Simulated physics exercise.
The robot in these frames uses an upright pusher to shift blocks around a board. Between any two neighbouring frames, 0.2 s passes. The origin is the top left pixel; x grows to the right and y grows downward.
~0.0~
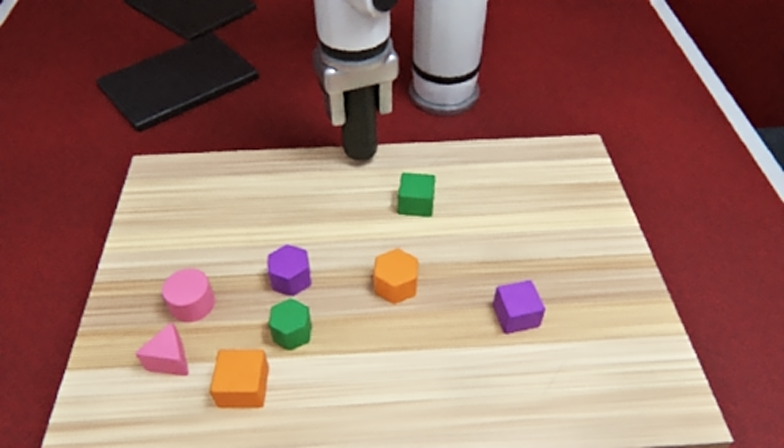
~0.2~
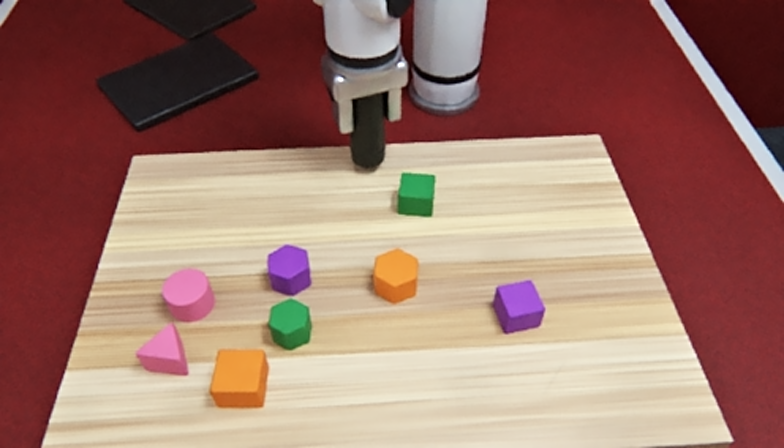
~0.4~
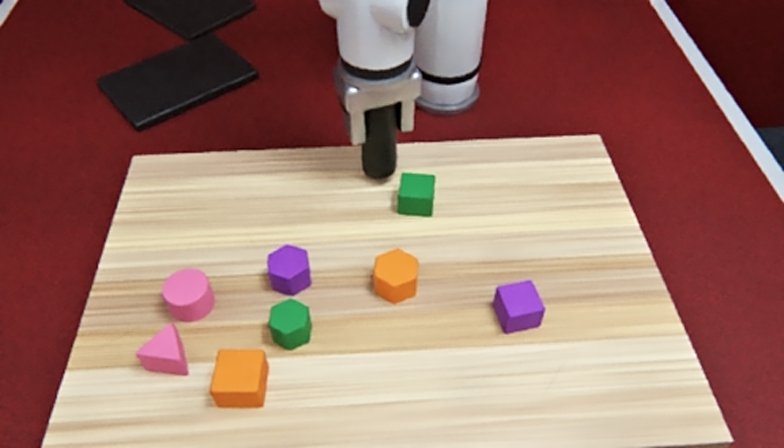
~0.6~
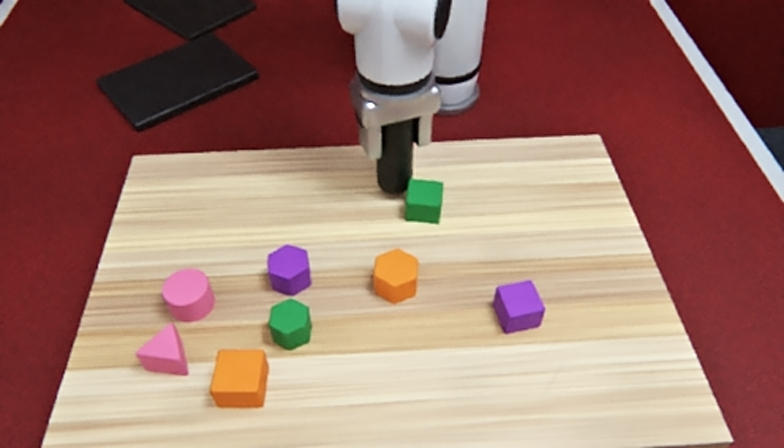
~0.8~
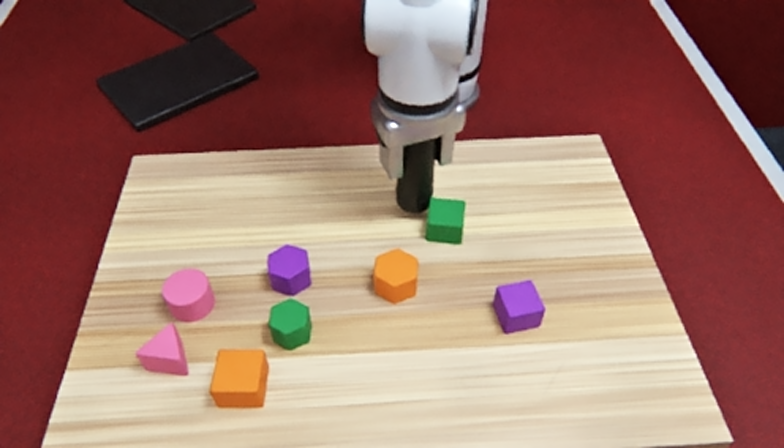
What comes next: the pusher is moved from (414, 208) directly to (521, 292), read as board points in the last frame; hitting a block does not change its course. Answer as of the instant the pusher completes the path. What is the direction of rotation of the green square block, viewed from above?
From above, it looks like the green square block goes clockwise.
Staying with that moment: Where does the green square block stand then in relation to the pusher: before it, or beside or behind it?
I think the pusher keeps pushing the green square block along right to the end.
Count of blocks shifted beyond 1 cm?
A pair of blocks is moved.
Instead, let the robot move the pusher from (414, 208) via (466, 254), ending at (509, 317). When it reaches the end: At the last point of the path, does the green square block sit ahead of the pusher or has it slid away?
It is still ahead of the pusher.
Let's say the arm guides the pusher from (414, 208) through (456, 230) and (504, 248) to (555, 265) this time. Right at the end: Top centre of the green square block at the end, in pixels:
My estimate: (502, 260).
What follows on the original path. One third of the way, pusher at (448, 227); green square block at (481, 241).
Two thirds of the way, pusher at (484, 255); green square block at (511, 271), turned 50° clockwise; purple square block at (525, 306), turned 10° anticlockwise.
At the end, pusher at (523, 285); orange six-sided block still; green square block at (548, 307), turned 75° clockwise; purple square block at (547, 344).
